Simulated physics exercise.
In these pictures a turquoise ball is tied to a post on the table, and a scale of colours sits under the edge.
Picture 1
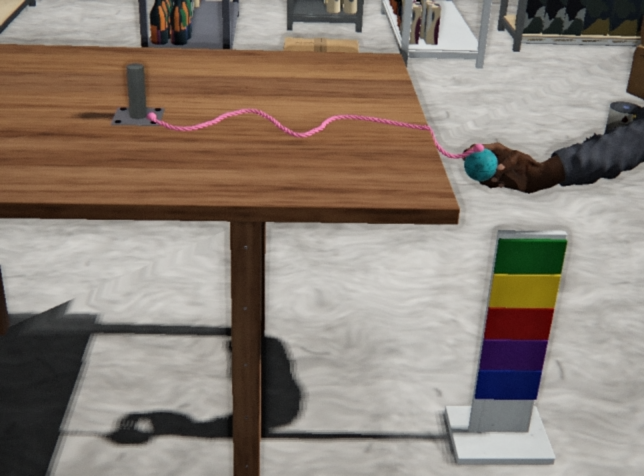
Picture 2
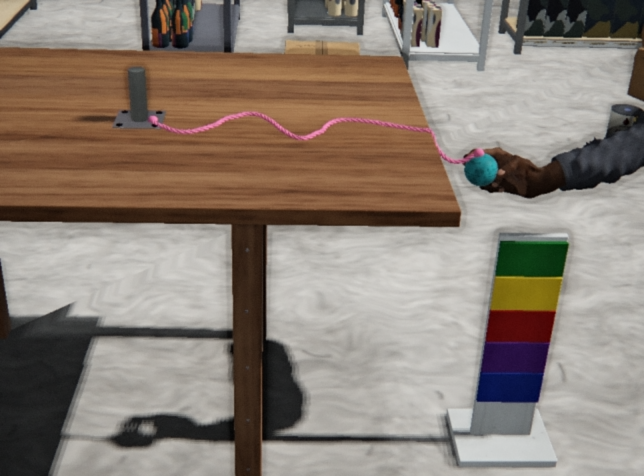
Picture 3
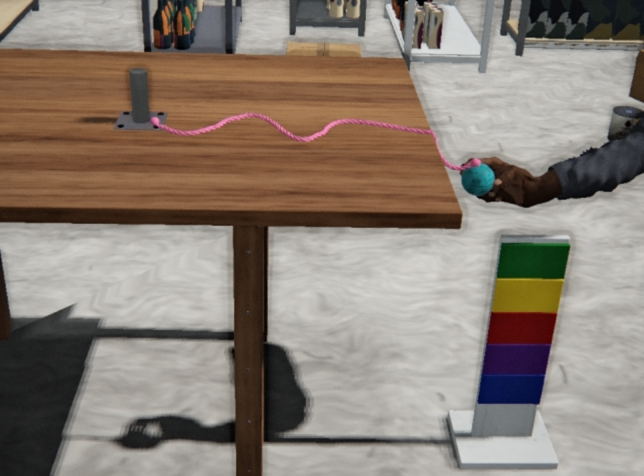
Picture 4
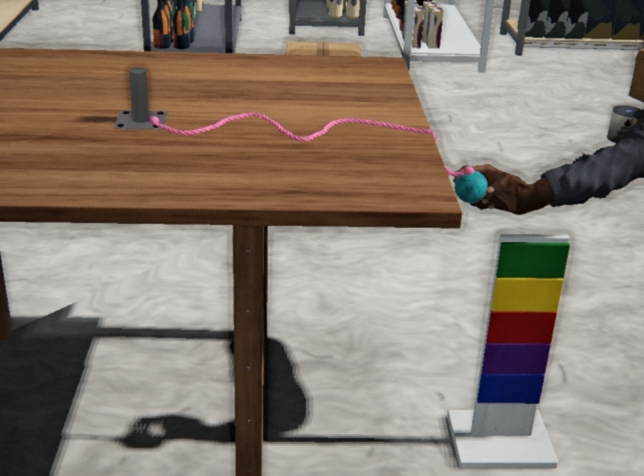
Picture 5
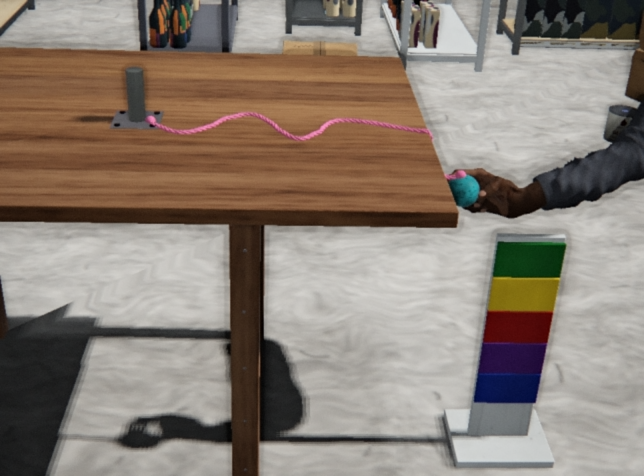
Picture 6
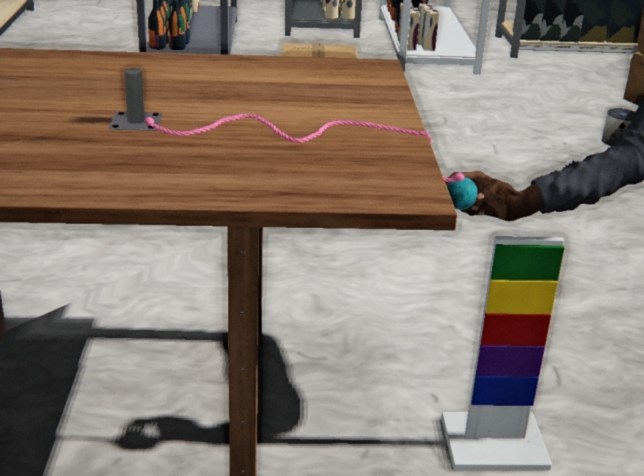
A turquoise ball, held in a hand and tied by a wavy pink cord to a post on a wooden table, was moved slightly down and left at the table's edge, above a striped colour scale.
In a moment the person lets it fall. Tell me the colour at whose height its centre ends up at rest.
It ends up level with yellow.
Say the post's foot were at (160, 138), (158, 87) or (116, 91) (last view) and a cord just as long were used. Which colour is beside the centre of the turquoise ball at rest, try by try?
The first case gives red, the second yellow and the third green.
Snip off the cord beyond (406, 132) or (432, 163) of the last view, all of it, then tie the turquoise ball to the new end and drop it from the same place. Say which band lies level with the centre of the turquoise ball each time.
Taking them in turn, you'd get higher than all five, then green.
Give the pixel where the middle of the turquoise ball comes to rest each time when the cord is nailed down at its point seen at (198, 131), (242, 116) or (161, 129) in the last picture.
Respectively (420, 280), (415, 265) and (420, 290).
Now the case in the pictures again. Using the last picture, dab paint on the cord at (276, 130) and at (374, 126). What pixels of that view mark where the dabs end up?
In that view they sit near (333, 129) and near (425, 177).
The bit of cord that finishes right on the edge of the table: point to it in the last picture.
Around (335, 123).
Soon after, ball near (386, 282); level with yellow.
Then, ball near (421, 298); level with yellow.
At rest, ball near (418, 297); level with yellow. Its centre hangs level with the yellow band.
